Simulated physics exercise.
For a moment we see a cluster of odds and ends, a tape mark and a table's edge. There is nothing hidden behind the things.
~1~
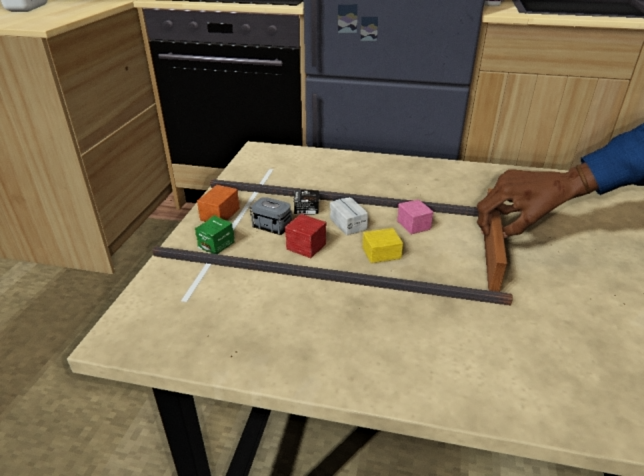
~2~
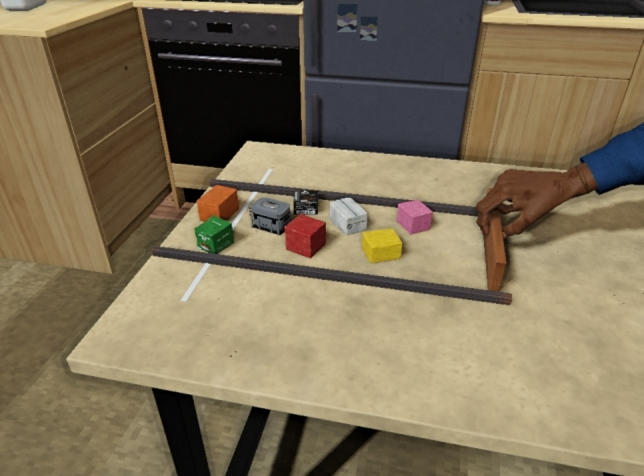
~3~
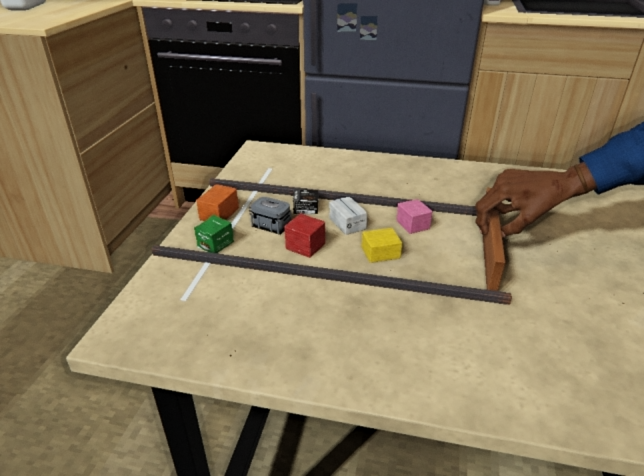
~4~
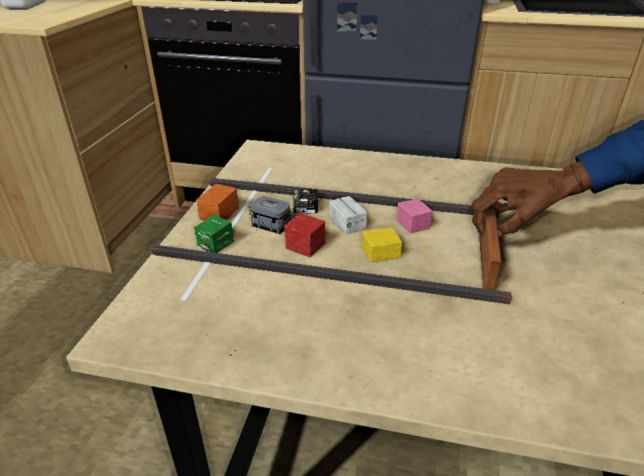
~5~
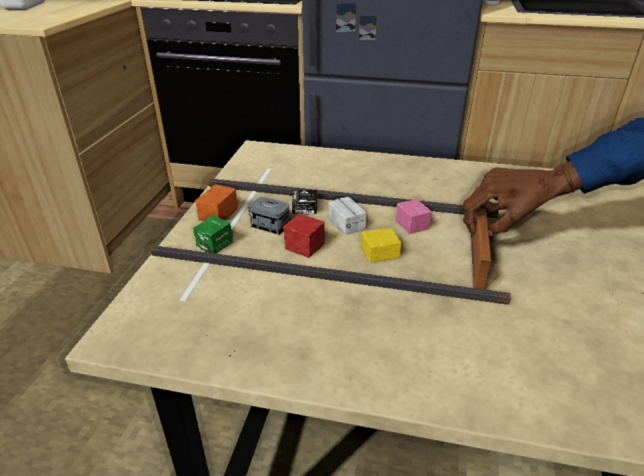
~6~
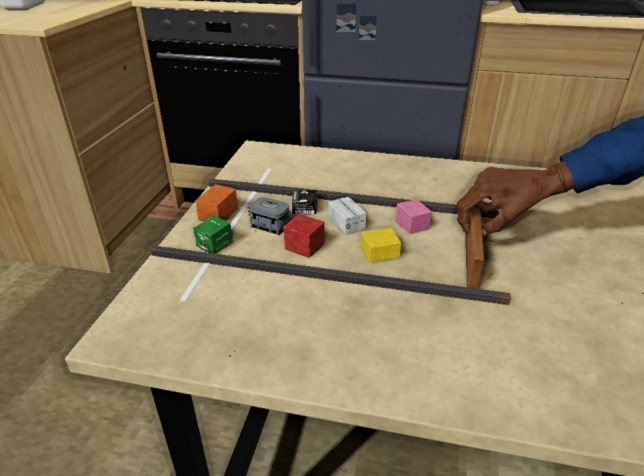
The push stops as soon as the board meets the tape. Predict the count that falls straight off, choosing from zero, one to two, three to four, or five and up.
Predicted count: One to two.
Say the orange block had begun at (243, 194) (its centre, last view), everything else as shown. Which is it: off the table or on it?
Result: It tips off.
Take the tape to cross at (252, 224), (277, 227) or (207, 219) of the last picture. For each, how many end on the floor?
It would be 0, 0 and 5.
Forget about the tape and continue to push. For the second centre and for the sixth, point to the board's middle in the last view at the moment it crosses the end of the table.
At (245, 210) for the second, at (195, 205) for the sixth.
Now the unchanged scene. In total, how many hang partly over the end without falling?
Count: 1.
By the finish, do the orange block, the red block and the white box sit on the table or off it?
Orange block: Falls off; red block: Stays; white box: Stays.
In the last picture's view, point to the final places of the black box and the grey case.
Roughly (219, 188) for the first and roughly (181, 214) for the second.
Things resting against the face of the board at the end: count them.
2 end up touching it.
Early on, none off yet; orange block at rest near (217, 204); green box at rest near (214, 235); grey case at rest near (270, 215).
A while later, none off yet; orange block at rest near (217, 204); green box at rest near (214, 235); grey case moving near (265, 215).
Further along, none off yet; orange block travelled a little near (204, 202); green box travelled about its own width near (178, 236); grey case travelled about its own width near (213, 217).
Finally, the number that fall off is one or two; lost, green box and orange block.
